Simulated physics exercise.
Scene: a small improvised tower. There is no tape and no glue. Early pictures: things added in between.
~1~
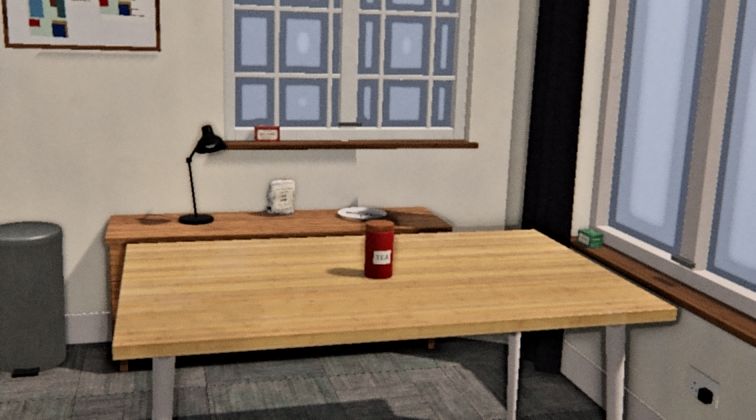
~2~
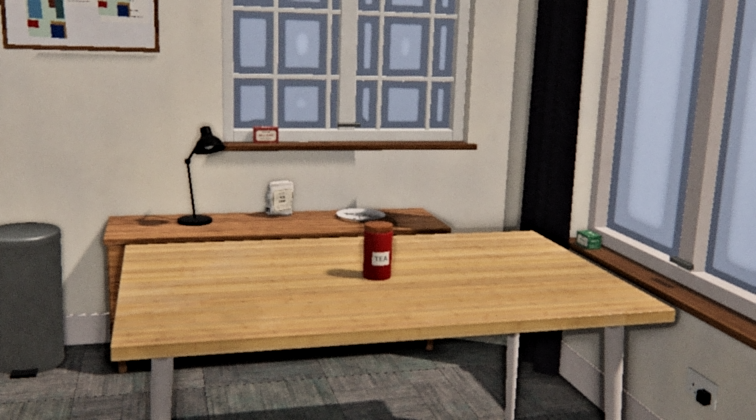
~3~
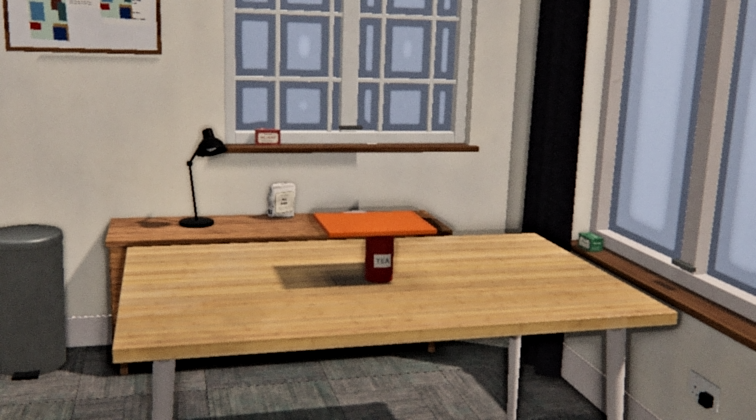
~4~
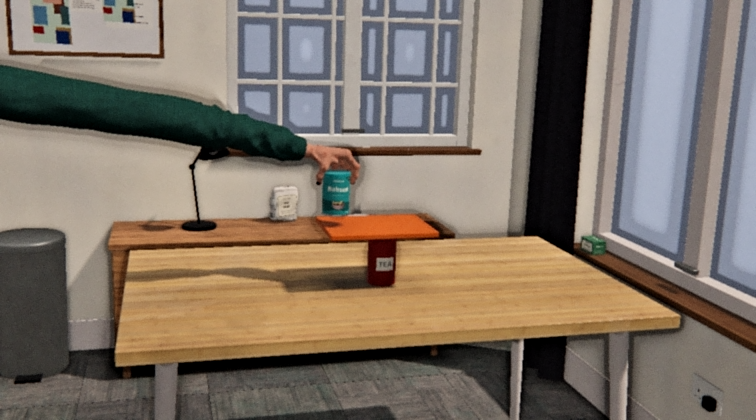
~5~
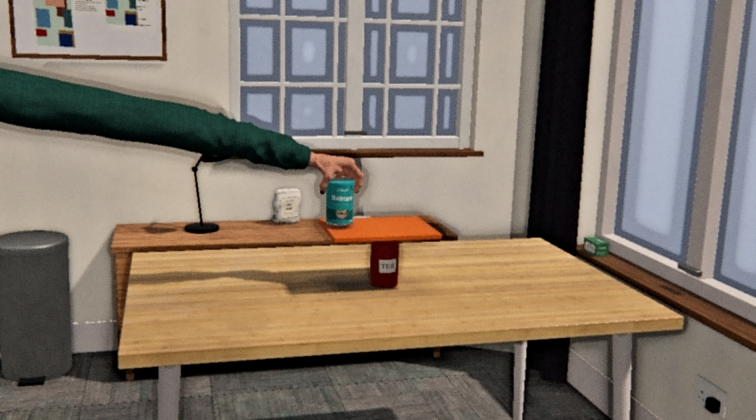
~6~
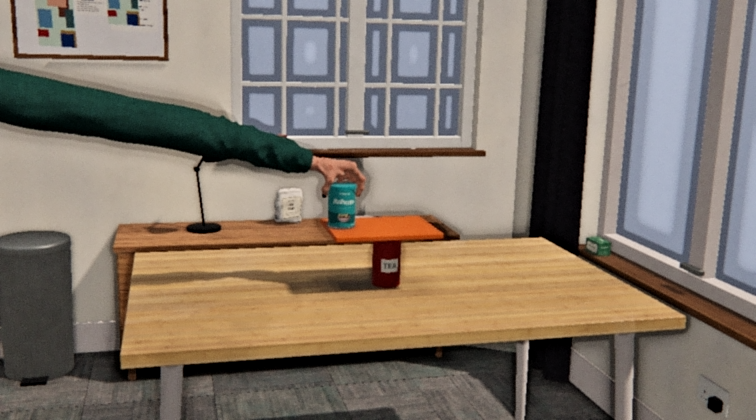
A green-sleeved arm reaching in from the left and lowering a turquoise tin onto an orange board atop a red tea jar.
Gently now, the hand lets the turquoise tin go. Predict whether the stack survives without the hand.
It falls down.
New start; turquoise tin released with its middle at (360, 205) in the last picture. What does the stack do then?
Then it gives way.
Then, 0.30 s past the last view, turquoise tin now fallen; orange lid rocked 44° from its first pose.
Then, 0.40 s past the last view, orange lid on its side.
Then, 0.60 s past the last view, turquoise tin resting near (302, 273).
Then, 0.90 s past the last view, orange lid now fallen.
Finally, fallen, orange lid and turquoise tin; red jar still in place. The stack comes apart.
